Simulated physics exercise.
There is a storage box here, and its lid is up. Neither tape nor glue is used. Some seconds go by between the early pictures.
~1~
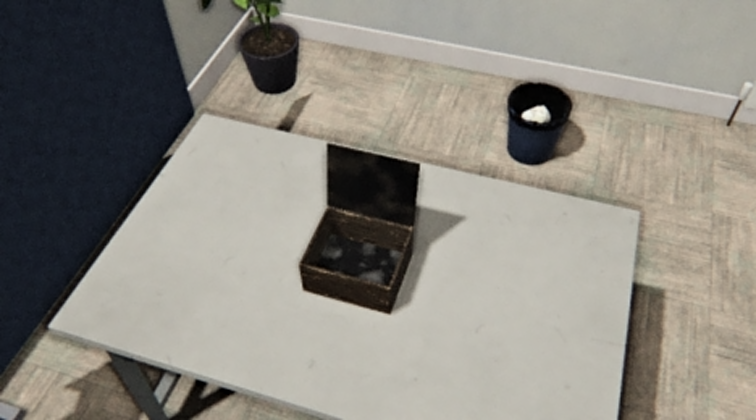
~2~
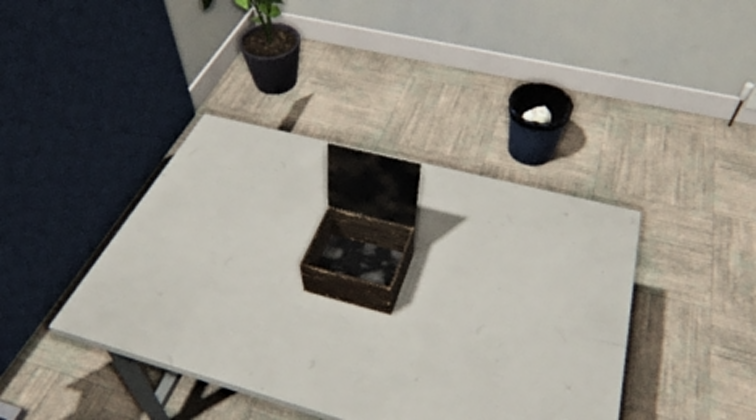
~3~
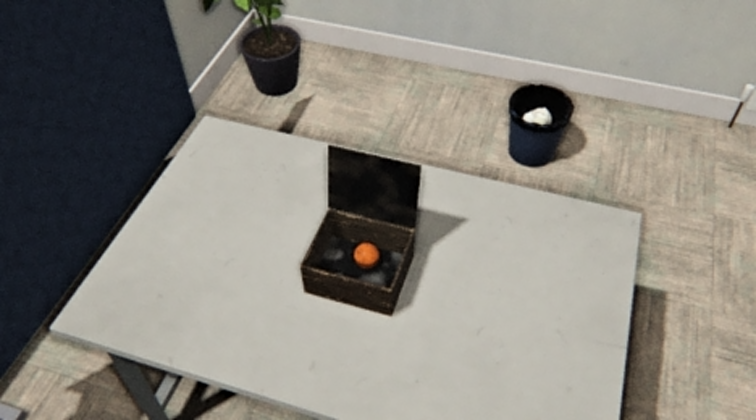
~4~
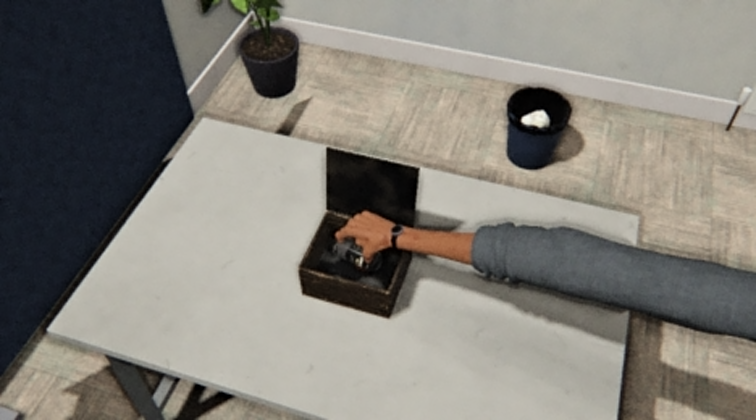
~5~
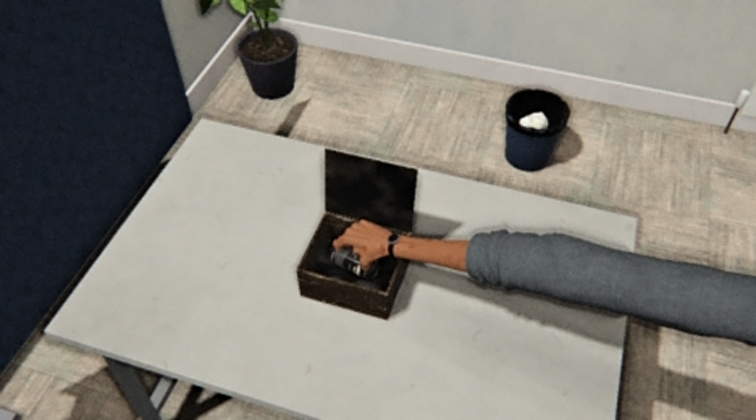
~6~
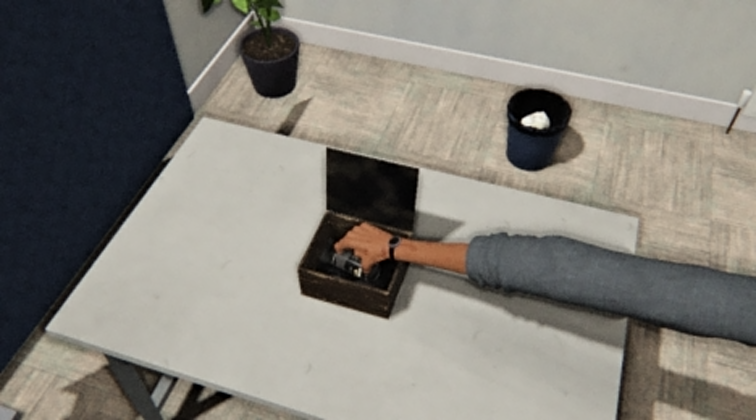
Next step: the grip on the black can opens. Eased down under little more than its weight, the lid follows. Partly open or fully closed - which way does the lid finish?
Fully closed.
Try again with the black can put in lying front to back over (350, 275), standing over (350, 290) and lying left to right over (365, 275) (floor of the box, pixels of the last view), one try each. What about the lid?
Attempt one, it settles down; attempt two, it is left gaping; attempt three, it settles down.
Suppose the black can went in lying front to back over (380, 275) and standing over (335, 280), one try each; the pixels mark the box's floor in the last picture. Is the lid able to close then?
The first time it seals the box, the second time it cannot come down.
Then, 0.90 s past the last view, lid starting down; black can displaced about its own width near (356, 279).
Then, 1.50 s past the last view, lid 66° above the rim; black can displaced about its own width near (356, 279).
Then, 1.90 s past the last view, lid 38° above the rim; black can displaced about its own width near (356, 279).
Then, 2.20 s past the last view, lid 13° above the rim; black can displaced about its own width near (356, 279).
Finally, lid shut; moved from the start, black can; orange ball still in place. Final places as the last picture's camera would see them, black can near (356, 279).
